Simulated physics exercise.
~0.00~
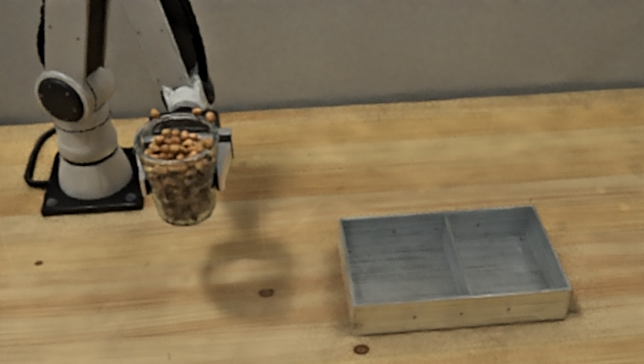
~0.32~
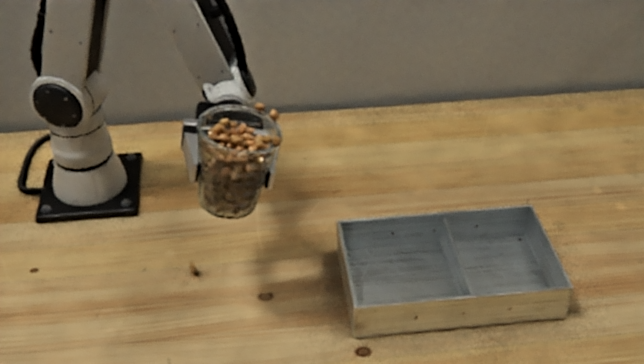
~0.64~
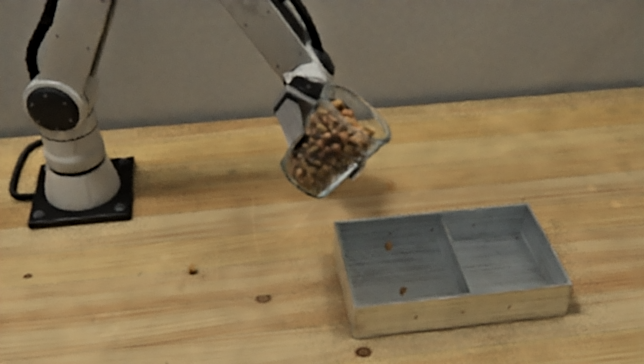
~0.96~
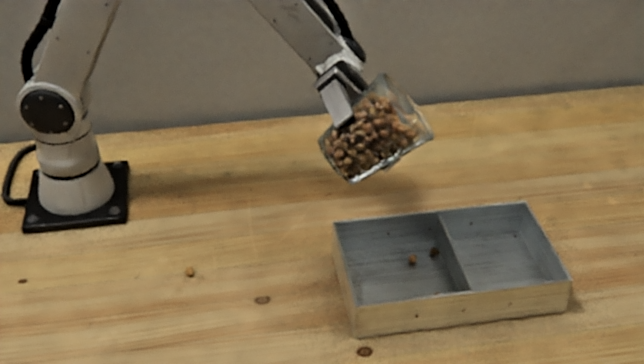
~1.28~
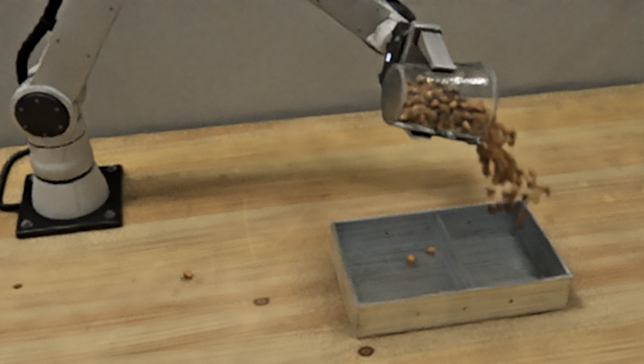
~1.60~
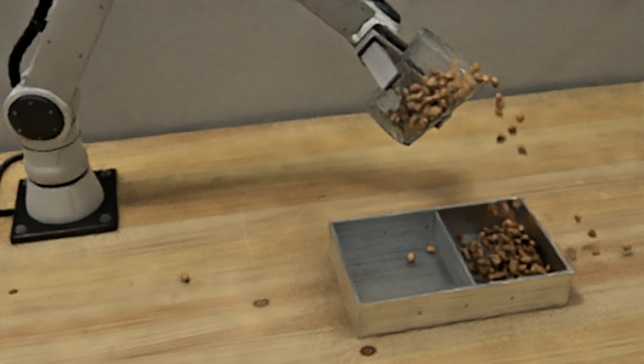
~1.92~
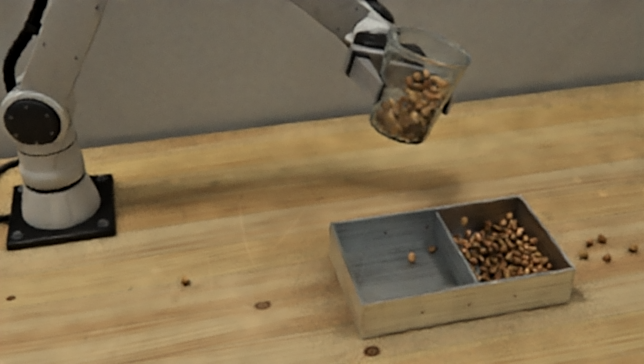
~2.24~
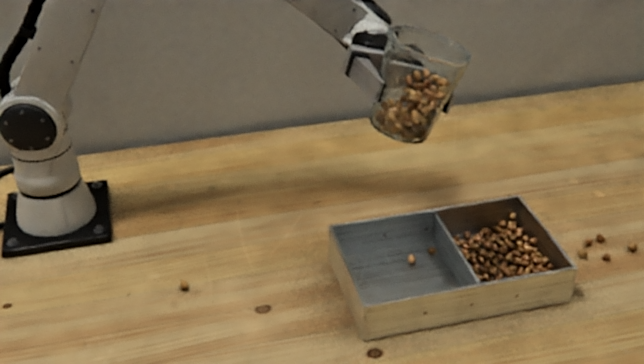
Robot arm carrying a glass of beans rightward, pouring many into a divided tray's right compartment, spilling a few, then tilting back partly full.
